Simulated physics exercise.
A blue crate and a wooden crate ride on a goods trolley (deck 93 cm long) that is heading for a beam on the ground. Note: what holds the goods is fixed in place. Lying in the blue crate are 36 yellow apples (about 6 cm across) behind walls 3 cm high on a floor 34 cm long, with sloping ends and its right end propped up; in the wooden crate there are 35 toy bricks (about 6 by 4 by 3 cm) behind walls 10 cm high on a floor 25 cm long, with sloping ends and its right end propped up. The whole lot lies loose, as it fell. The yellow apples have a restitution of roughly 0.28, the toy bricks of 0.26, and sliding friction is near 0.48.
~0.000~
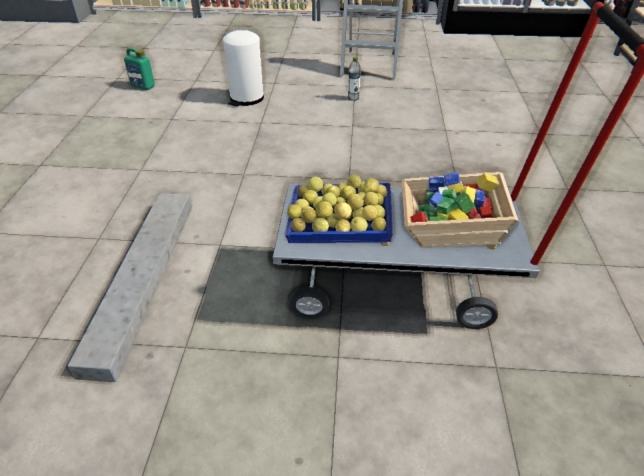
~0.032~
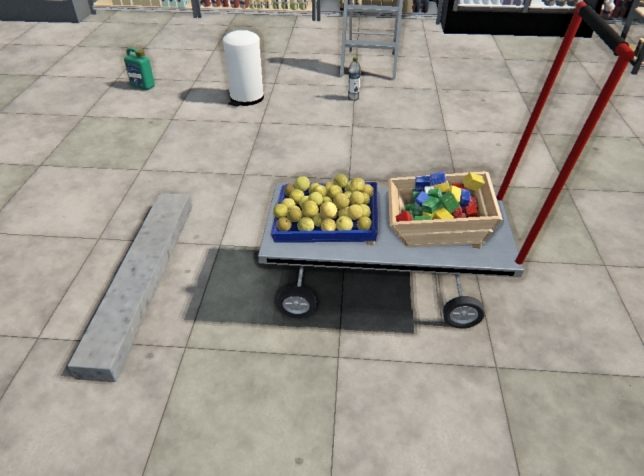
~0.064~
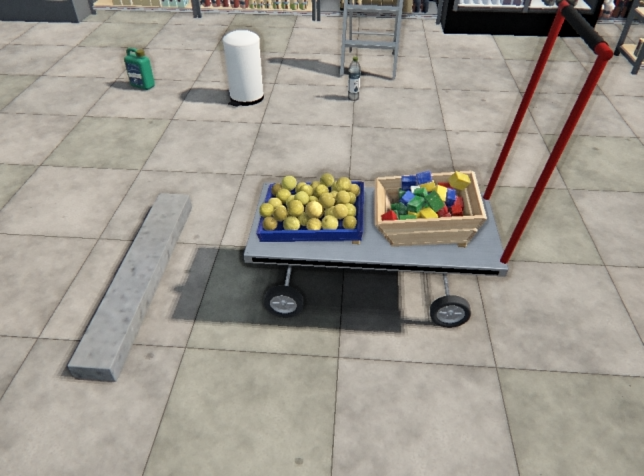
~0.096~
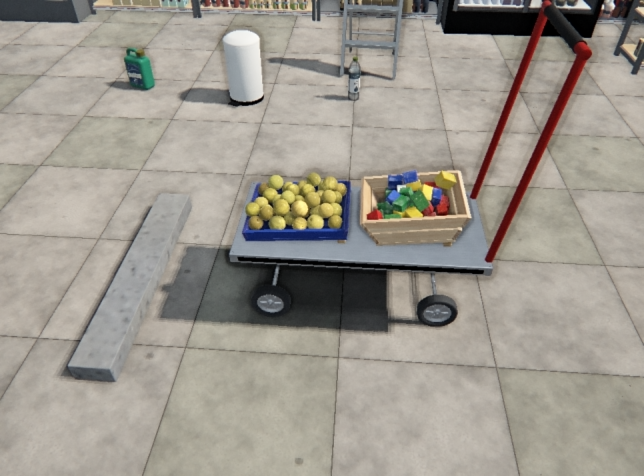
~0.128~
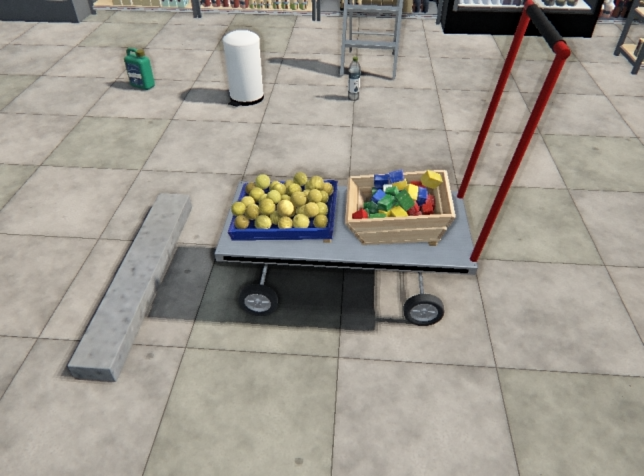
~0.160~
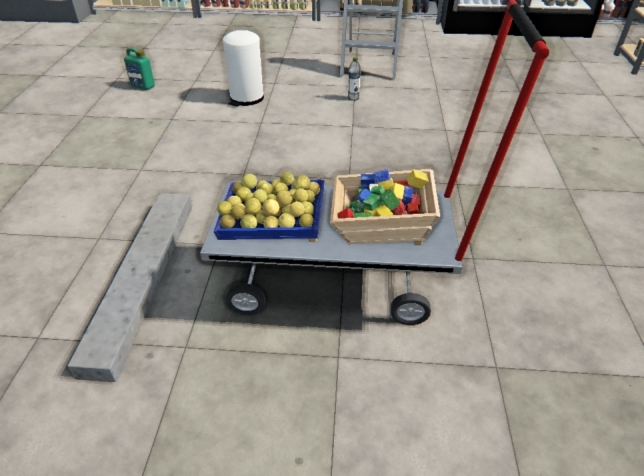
A flat grey trolley with a red handle rolls slowly and steadily leftward across a paved floor of large square tiles, seen from above by a still camera. It carries a blue crate of yellow apples on the left and a wooden crate of colourful toy bricks on the right, both riding along unchanged. The gap narrows to a grey beam lying at left, while a green container, white cylinder, bottle and ladder stand motionless behind.
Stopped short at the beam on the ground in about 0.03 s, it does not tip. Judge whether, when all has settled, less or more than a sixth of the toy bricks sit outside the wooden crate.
When all has settled, less than a sixth are outside.
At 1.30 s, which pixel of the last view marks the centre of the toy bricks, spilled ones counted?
Near (278, 204).
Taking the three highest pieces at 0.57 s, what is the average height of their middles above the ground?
Mean height: Some 56 cm.
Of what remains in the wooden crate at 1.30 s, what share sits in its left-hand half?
That comes to roughly 70 in a hundred.
After 0.35 s, contact.
After 0.45 s, 1 of 36 out of the blue crate and 0 of 35 out of the wooden crate.
After 0.57 s, 5 of 36 out of the blue crate and 0 of 35 out of the wooden crate.
After 0.80 s, 7 of 36 out of the blue crate and 2 of 35 out of the wooden crate.
Final count (at 1.30 s), 8 of 36 out of the blue crate and 2 of 35 out of the wooden crate. Asked share, 2 of 35, 6 per cent.
